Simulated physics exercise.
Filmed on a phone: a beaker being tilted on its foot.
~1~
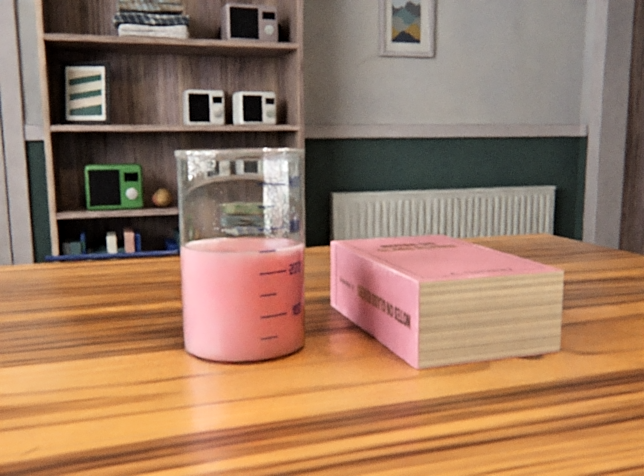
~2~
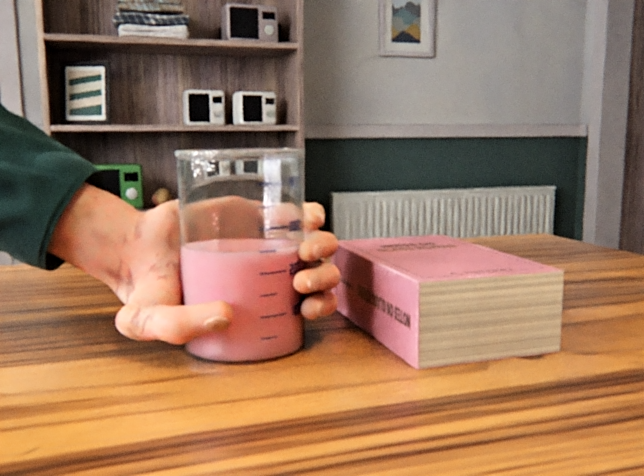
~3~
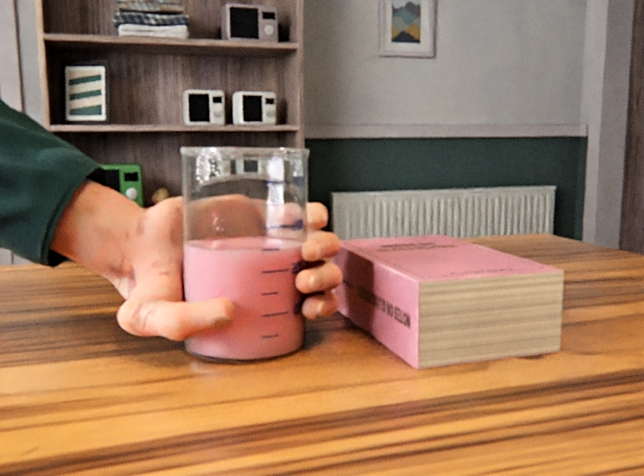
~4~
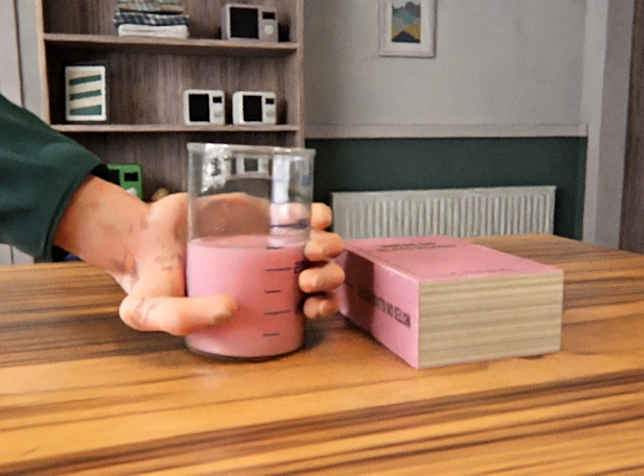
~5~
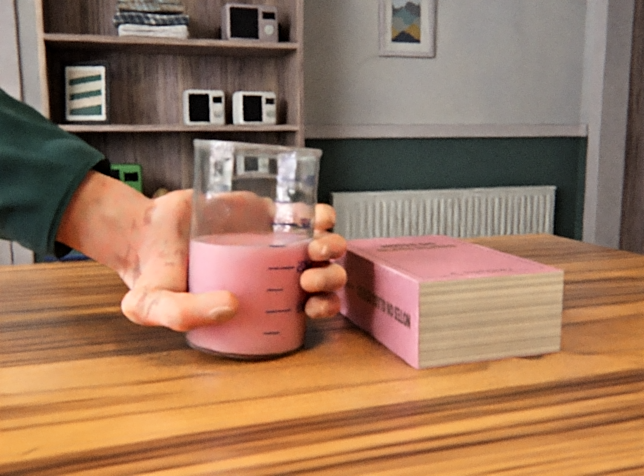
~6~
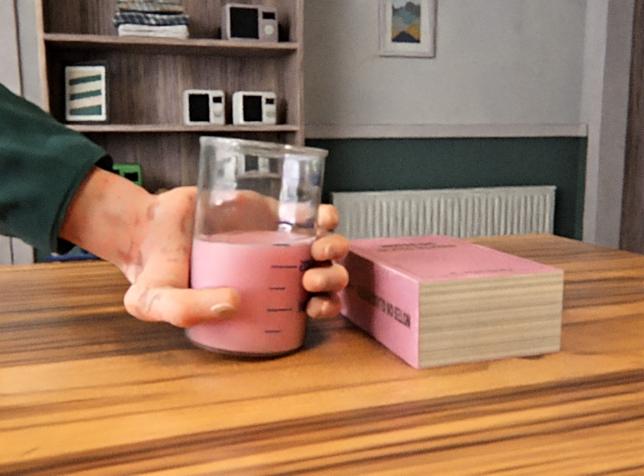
On a wooden table in a room with shelves, a glass beaker half full of pink liquid stood beside a thick pink book, then a hand gripped it and tilted it slightly rightward.
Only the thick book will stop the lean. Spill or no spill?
The beaker keeps it all in.
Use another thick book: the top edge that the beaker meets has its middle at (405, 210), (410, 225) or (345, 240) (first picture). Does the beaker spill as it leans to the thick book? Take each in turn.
In turn: Holds, stays dry, keeps it in.
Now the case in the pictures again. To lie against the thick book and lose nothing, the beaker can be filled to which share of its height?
Close to 75 %.
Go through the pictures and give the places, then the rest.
In the first frame, it stands upright; beaker (242, 248) about half full.
In the second frame, a hand takes hold; beaker about half full, surface at (242, 245); thick book (432, 290).
In the third frame, tipping on its foot; beaker (245, 246) about half full.
In the fourth frame, the top moves towards the thick book; beaker about half full, surface at (248, 240); thick book (432, 290).
In the fifth frame, on the way over; beaker (252, 243) about half full.
In the sixth frame, it is leaning; beaker about half full, surface at (255, 236); thick book (432, 290).
Shortly, the beaker leans by about 20°; none is lost.
Then, the beaker leans by about 35°; none is lost.
At the finish, the beaker leans by about 40°, against the thick book; none is lost.
